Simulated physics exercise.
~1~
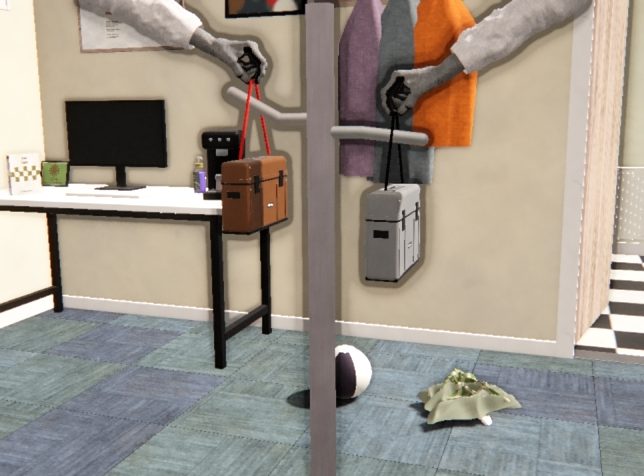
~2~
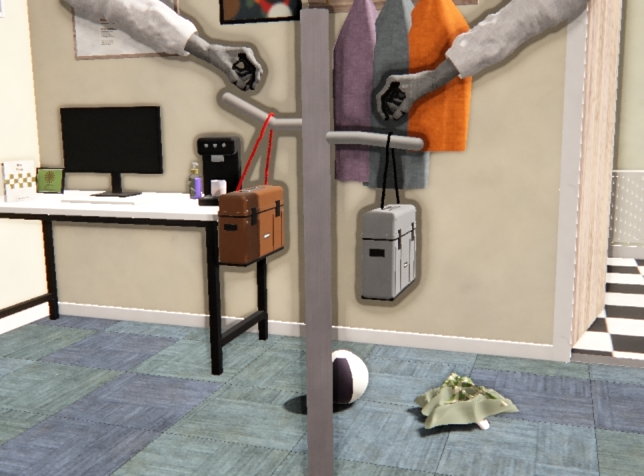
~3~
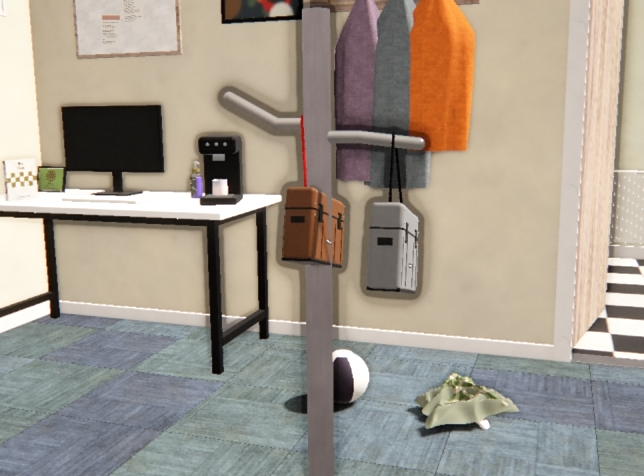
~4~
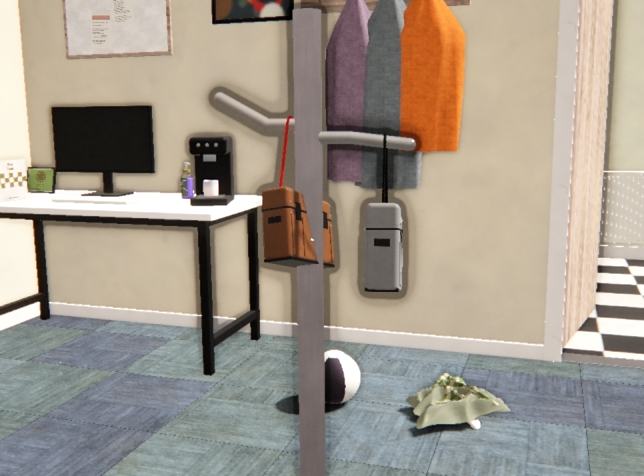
Two grey hands lowered a brown case and a grey case by their straps onto the pegs of a stand, then let go and drew back; the brown case slid right toward the post, and both stayed hanging.
